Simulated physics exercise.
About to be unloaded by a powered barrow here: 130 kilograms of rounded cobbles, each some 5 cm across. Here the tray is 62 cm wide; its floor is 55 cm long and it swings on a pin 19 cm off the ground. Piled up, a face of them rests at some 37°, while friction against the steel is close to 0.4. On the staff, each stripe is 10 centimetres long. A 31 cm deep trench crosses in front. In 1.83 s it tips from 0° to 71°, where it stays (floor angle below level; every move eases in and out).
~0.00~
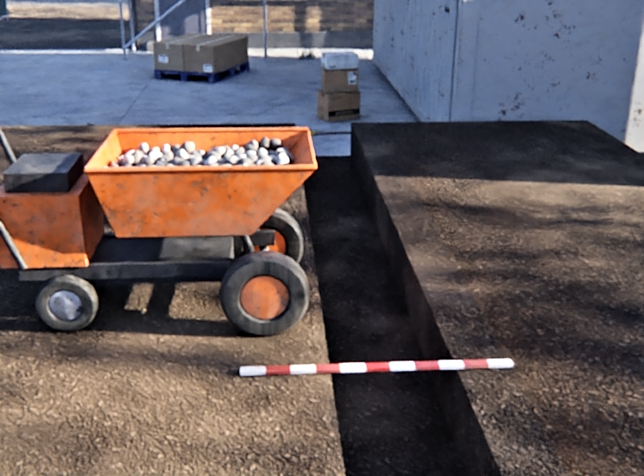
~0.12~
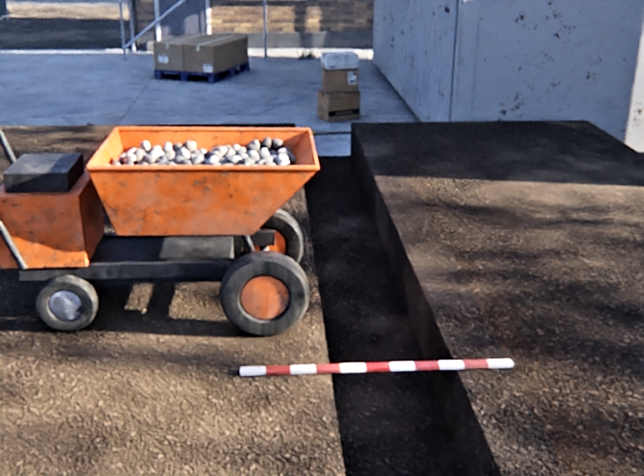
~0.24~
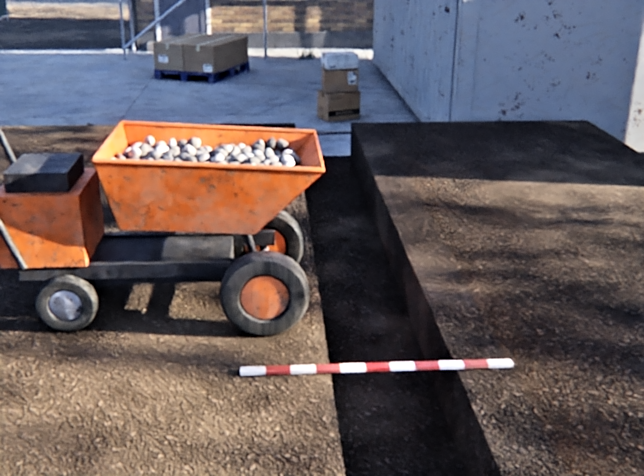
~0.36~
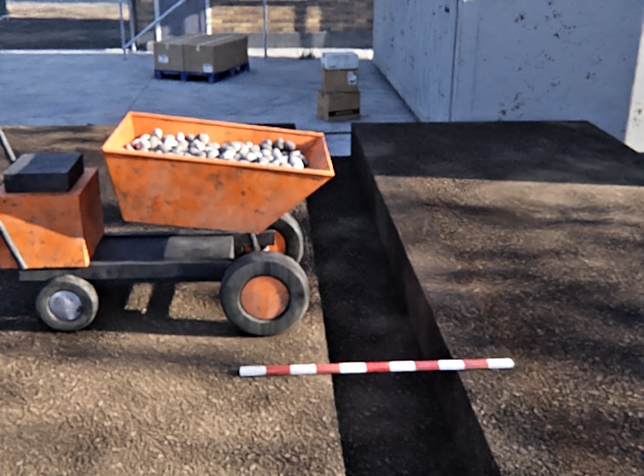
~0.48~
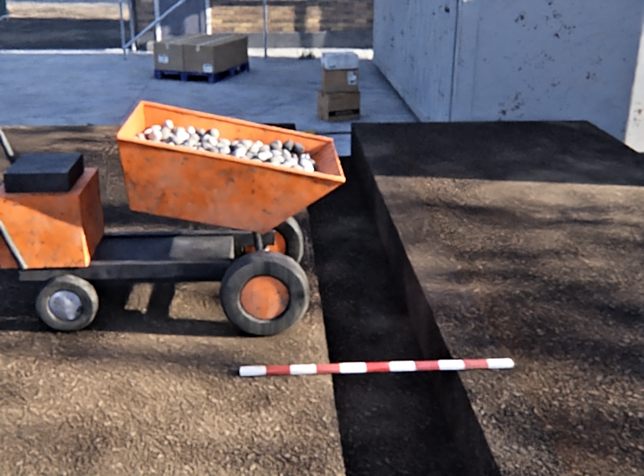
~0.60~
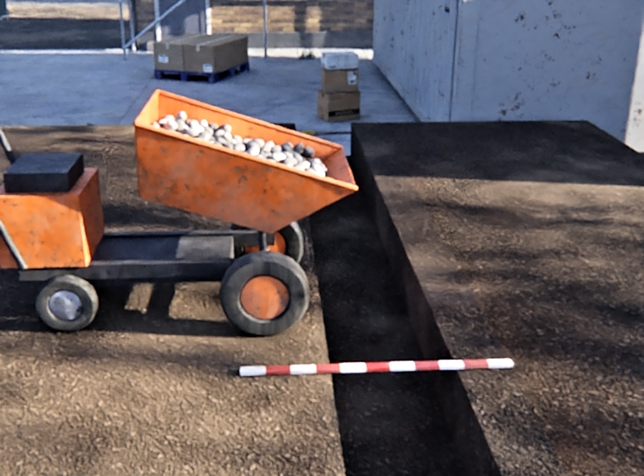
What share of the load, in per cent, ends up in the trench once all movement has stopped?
About 51 per cent.
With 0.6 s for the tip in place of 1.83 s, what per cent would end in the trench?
That works out at about 30 in a hundred.
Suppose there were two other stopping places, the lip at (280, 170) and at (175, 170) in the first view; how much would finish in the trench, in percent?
Around 90% for the first place and 75% for the second.
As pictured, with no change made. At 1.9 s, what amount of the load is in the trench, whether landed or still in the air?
I'd put it near 20 per cent.
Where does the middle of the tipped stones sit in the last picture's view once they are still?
Resting centre: About (420, 328).
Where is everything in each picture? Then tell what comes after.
Lip at (316, 167), floor tilted 0°, highest stones at (202, 156), in the first frame.
The tray is at 1°, its lip at (318, 168); the top of the load is at (193, 156); the stones move at 0.1 m/s on average, in the second frame.
Lip at (324, 170), floor tilted 3°, highest stones at (169, 151); the stones move at 0.2 m/s on average, in the third frame.
Lip at (333, 175), floor tilted 7°, highest stones at (163, 144); the stones move at 0.3 m/s on average, in the fourth frame.
Lip at (344, 181), floor tilted 12°, highest stones at (165, 134); the stones move at 0.4 m/s on average, in the fifth frame.
Lip at (356, 189), floor tilted 18°, highest stones at (175, 125); the stones move at 0.5 m/s on average, in the sixth frame.
After 1.4 s the floor is at 60°; 99 % in the tray, 1 % in the trench; the foremost stones are at (416, 259).
After 1.9 s the floor is at 71°; 44 % in the tray, 21 % in the trench, 35 % past the trench; the foremost stones are at (538, 298).
After 2.3 s the floor is at 71°; 16 % in the tray, 35 % in the trench, 49 % past the trench; the foremost stones are at (597, 291).
After 4.2 s the floor is at 71°; 0 % in the tray, 51 % in the trench, 49 % past the trench; the foremost stones are at (613, 277).
